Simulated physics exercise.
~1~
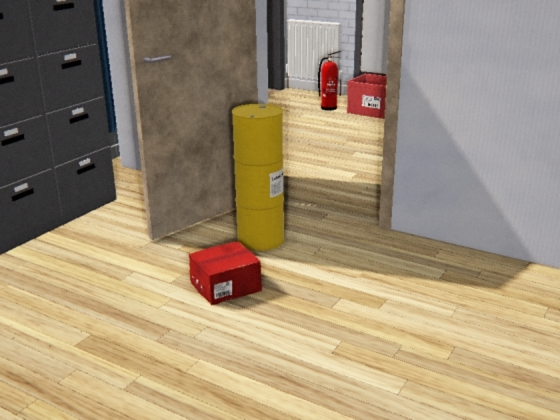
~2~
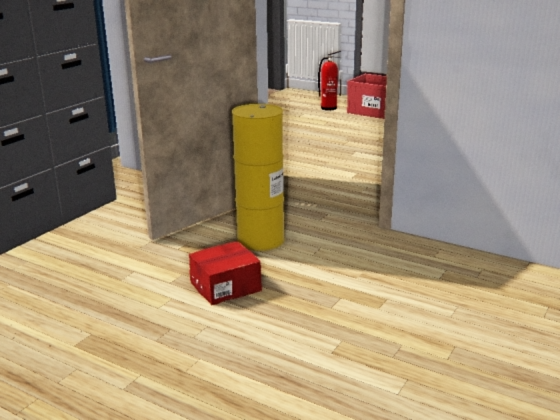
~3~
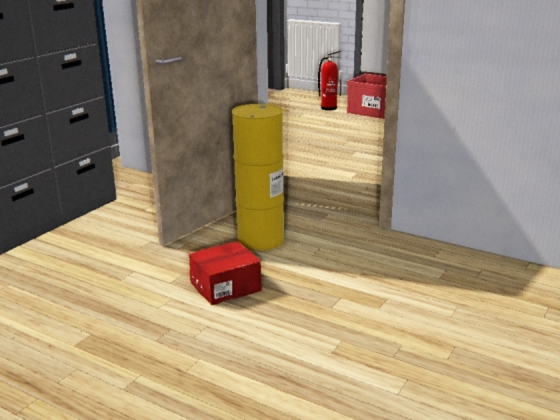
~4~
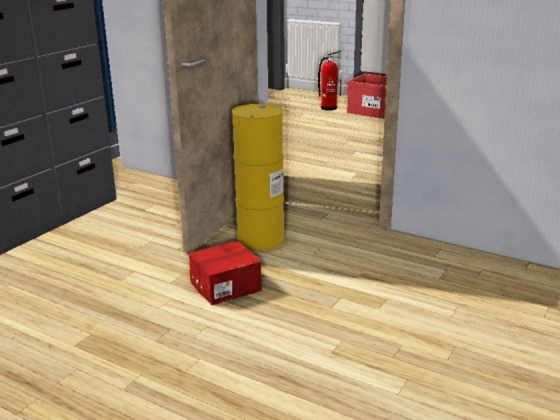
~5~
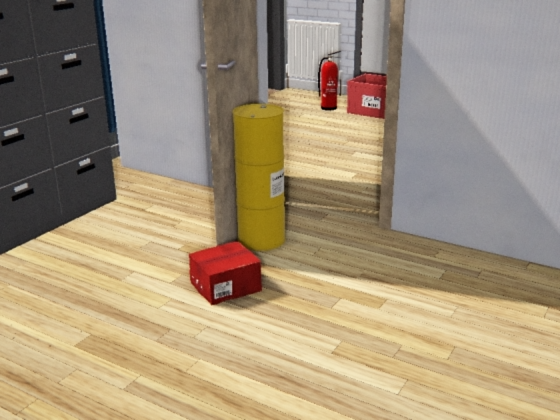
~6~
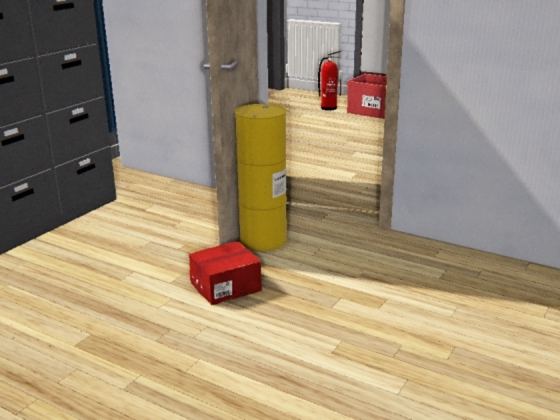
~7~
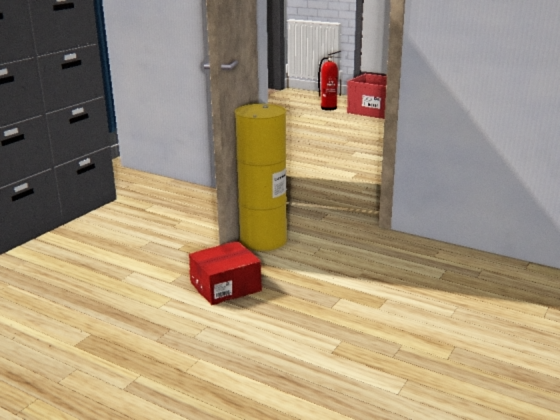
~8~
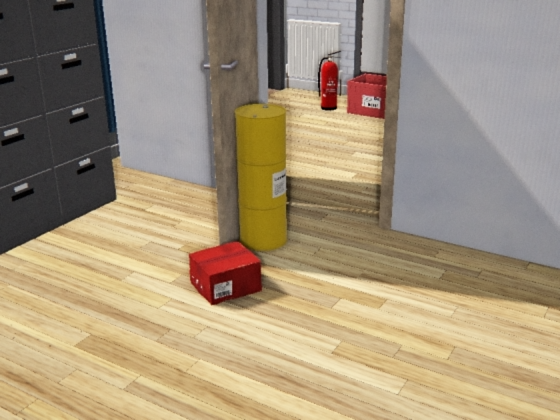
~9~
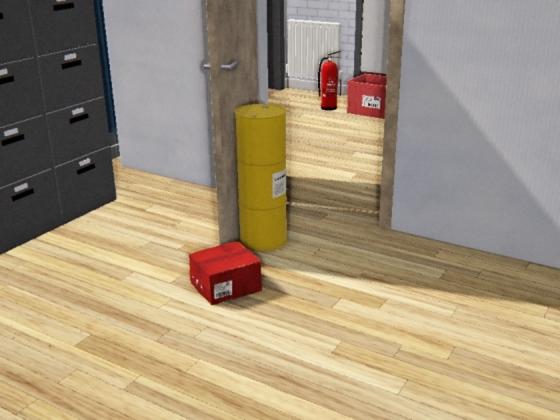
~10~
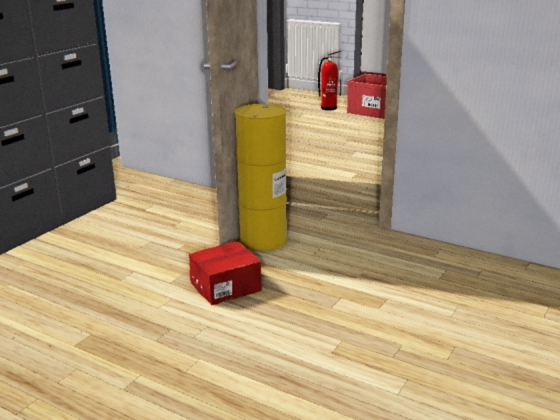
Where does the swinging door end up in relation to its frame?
It stops short of the frame, coming to rest nearly edge-on beside the yellow drum, with the doorway still open.
